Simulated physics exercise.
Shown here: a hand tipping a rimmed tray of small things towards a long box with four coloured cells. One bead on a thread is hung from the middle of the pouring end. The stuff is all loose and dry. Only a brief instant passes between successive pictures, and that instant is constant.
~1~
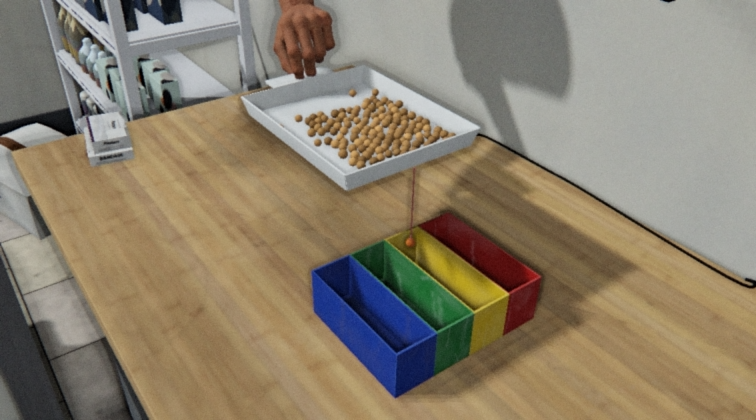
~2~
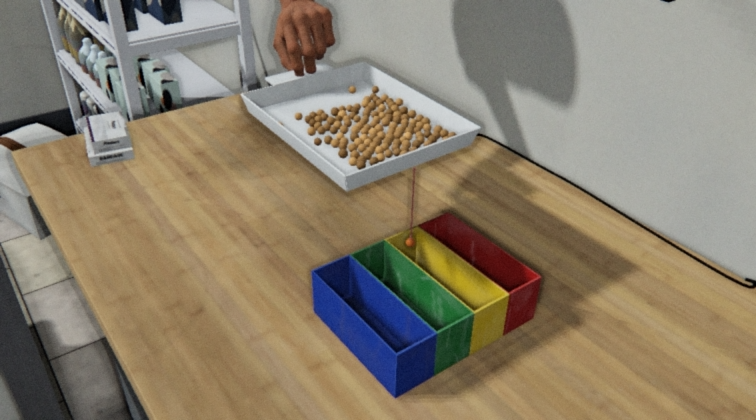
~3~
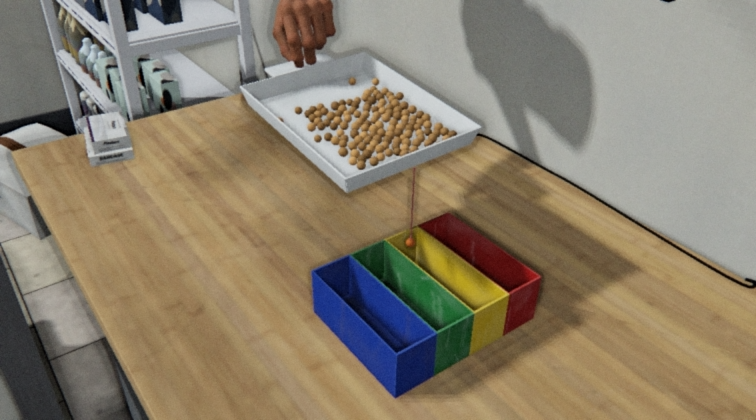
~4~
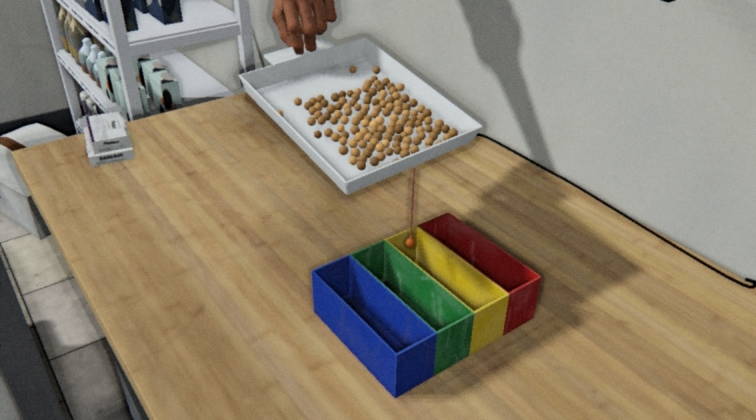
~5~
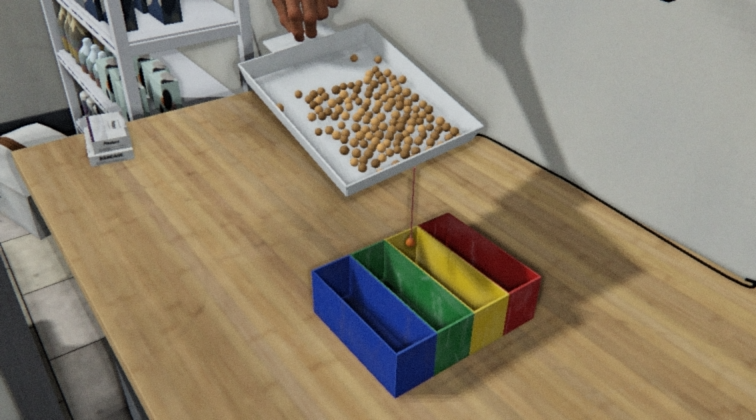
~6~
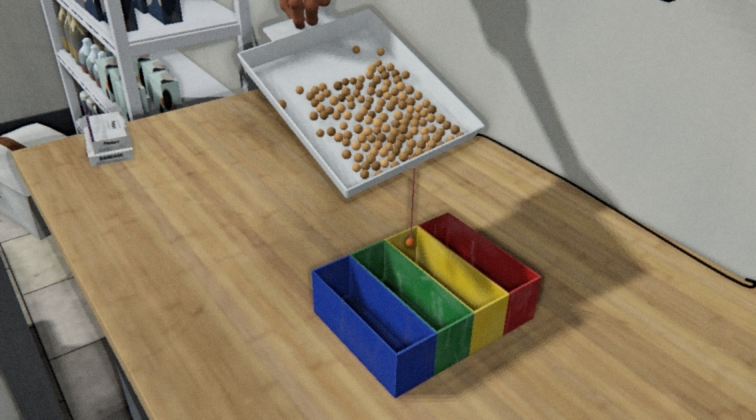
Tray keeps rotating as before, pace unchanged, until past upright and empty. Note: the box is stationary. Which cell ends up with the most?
The blue cell.
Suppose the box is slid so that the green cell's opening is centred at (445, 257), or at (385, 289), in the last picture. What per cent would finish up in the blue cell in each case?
20 per cent the first time, 30 per cent the second time.
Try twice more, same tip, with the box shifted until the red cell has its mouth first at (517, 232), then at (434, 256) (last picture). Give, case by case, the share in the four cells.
In order: 20 per cent and 90 per cent.
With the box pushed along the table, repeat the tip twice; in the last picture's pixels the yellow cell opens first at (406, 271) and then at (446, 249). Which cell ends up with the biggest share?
Green, then that blue cell.
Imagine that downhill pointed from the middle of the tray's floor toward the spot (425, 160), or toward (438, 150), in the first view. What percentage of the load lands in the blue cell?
In turn some 0 and 0 per cent.
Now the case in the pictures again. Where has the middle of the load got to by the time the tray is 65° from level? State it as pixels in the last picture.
In the last view, the load is centred near (385, 158).
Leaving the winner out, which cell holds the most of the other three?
Second place goes to that green cell.
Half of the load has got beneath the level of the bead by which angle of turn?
Around 100 degrees of turn.
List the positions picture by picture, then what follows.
Corners of the pouring end near (347, 171) and (472, 127), level; middle of the load near (379, 130), round wooden beads; bead on its thread near (411, 243); blue cell near (415, 361); green cell near (454, 340); yellow cell near (489, 320); red cell near (522, 302), in the first frame.
Corners of the pouring end near (347, 171) and (472, 127), level; middle of the load near (379, 129), in the second frame.
Corners of the pouring end near (347, 174) and (473, 126), tipped barely, lowest at the left corner; middle of the load near (379, 125), in the third frame.
Corners of the pouring end near (348, 177) and (474, 125), tipped a little, lowest at the left corner; middle of the load near (380, 121), in the fourth frame.
Corners of the pouring end near (348, 180) and (475, 124), tipped clearly, lowest at the left corner; middle of the load near (381, 117), in the fifth frame.
Corners of the pouring end near (348, 184) and (476, 124), tipped clearly, lowest at the left corner; middle of the load near (384, 118), all but a few on the move; blue cell near (415, 361); green cell near (454, 340); yellow cell near (489, 320); red cell near (522, 302), in the sixth frame.
Shortly afterwards, tray tipped steeply; all but a few on the tray; a little falling or outside the box.
Next, tray tipped past a quarter turn; a little on the tray; near half in the blue cell; near a quarter in the green cell; only a few in the yellow cell; near a quarter falling or outside the box.
Some moments later, tray tipped past a quarter turn; near half in the blue cell; near a third in the green cell; only a few in the yellow cell; only a few in the red cell; a little falling or outside the box.
In the end, tray tipped past a quarter turn; near half in the blue cell; near a third in the green cell; only a few in the yellow cell; only a few in the red cell; a little outside the box.
